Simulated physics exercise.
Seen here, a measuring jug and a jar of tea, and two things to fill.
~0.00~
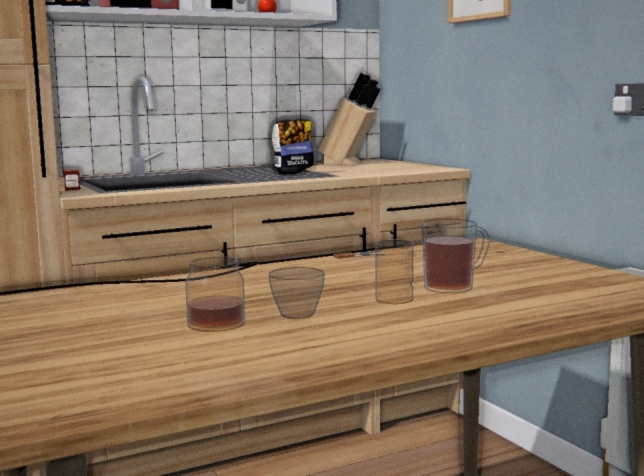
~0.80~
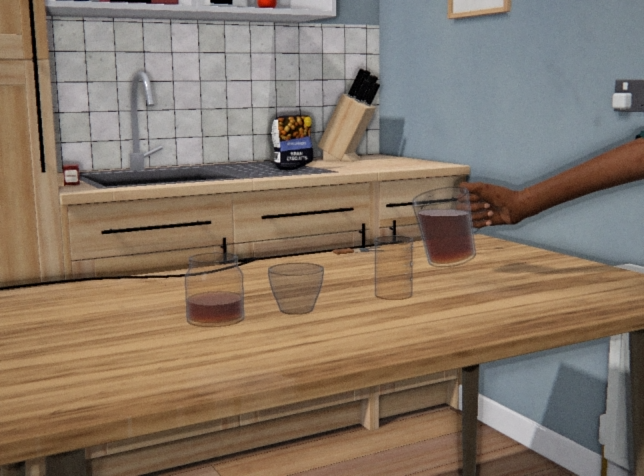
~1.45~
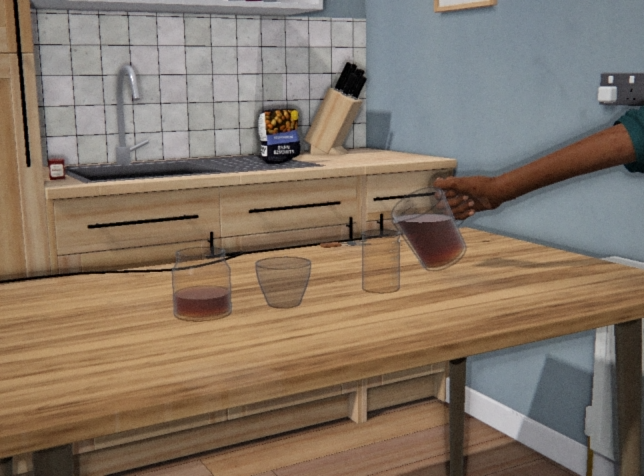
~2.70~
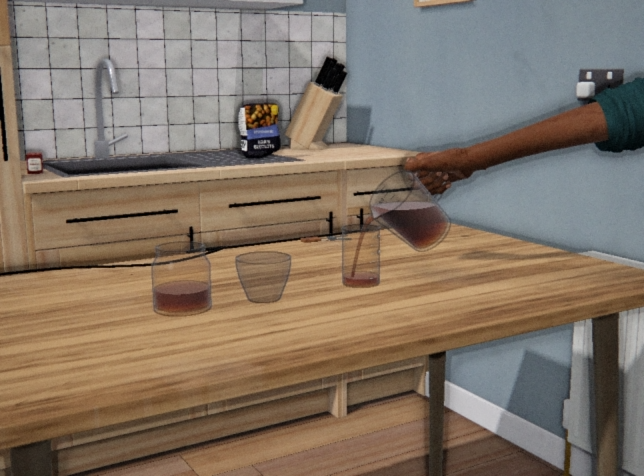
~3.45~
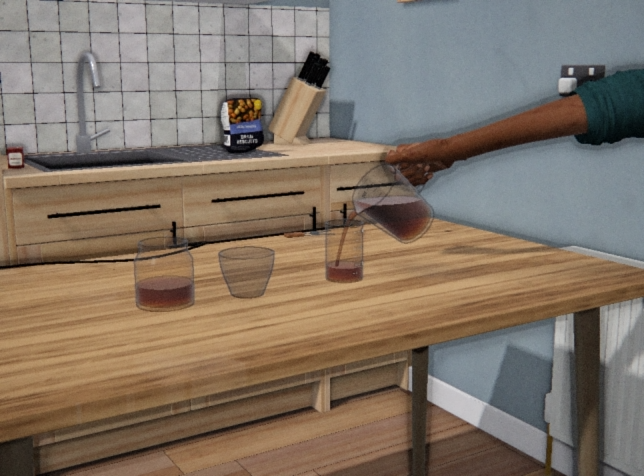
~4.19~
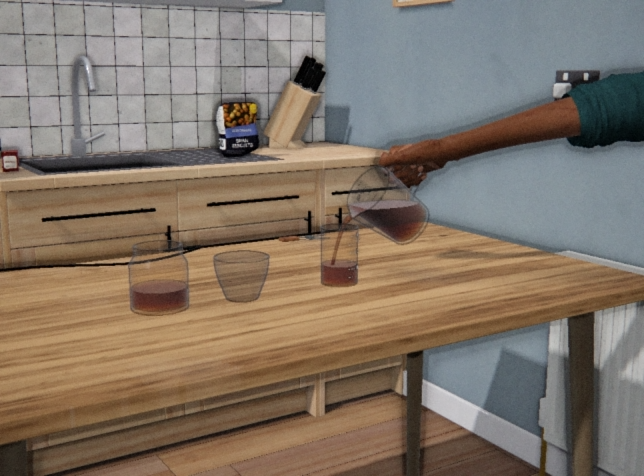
A brown-skinned arm, later showing a dark green sleeve, reaches in from the right over a wooden table in a kitchen with blue walls and white tiles, seen from slightly above. On the table stand a clear jar of reddish-brown tea at left, an empty cup, an empty beaker and a jug of tea. The hand lifts the jug, tilts it leftward and pours into the beaker, whose level rises, while the view drifts right.
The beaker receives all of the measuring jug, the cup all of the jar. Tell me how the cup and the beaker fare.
The cup takes it all; the beaker runs over.
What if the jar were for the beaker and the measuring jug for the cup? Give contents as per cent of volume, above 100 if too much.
In turn 50 and 170 per cent.
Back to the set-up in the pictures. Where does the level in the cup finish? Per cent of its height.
Near 65 in a hundred.
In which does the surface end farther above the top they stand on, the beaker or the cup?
It is the one on the right.
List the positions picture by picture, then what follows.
The first frame shows before the pour; measuring jug (449, 254) about three quarters full; jar (215, 291) about a quarter full; beaker (394, 271) empty; cup (297, 292) empty.
In the second frame, the measuring jug is on its way; measuring jug about three quarters full, surface at (443, 213); beaker (394, 267) empty.
The third frame shows the tea nears the lip; measuring jug (430, 229) tipped 30° with all of its load; beaker (381, 260) empty.
The fourth frame shows pouring; measuring jug (411, 212) tipped 45° with nearly all of its load; beaker nearly empty, surface at (361, 276).
The fifth frame shows pouring; measuring jug (394, 204) tipped 50° with nearly all of its load; cup (247, 271) empty.
The sixth frame shows pouring; measuring jug (389, 206) tipped 55° with about three quarters of its load; jar about a quarter full, surface at (159, 287); beaker about a third full, surface at (339, 264); cup (242, 275) empty.
After 8.4 s, the beaker is nearly full.
After 14.1 s, the beaker is full to the brim and overflowed.
After 22.0 s, the cup is about two thirds full; the beaker is full to the brim and overflowed.
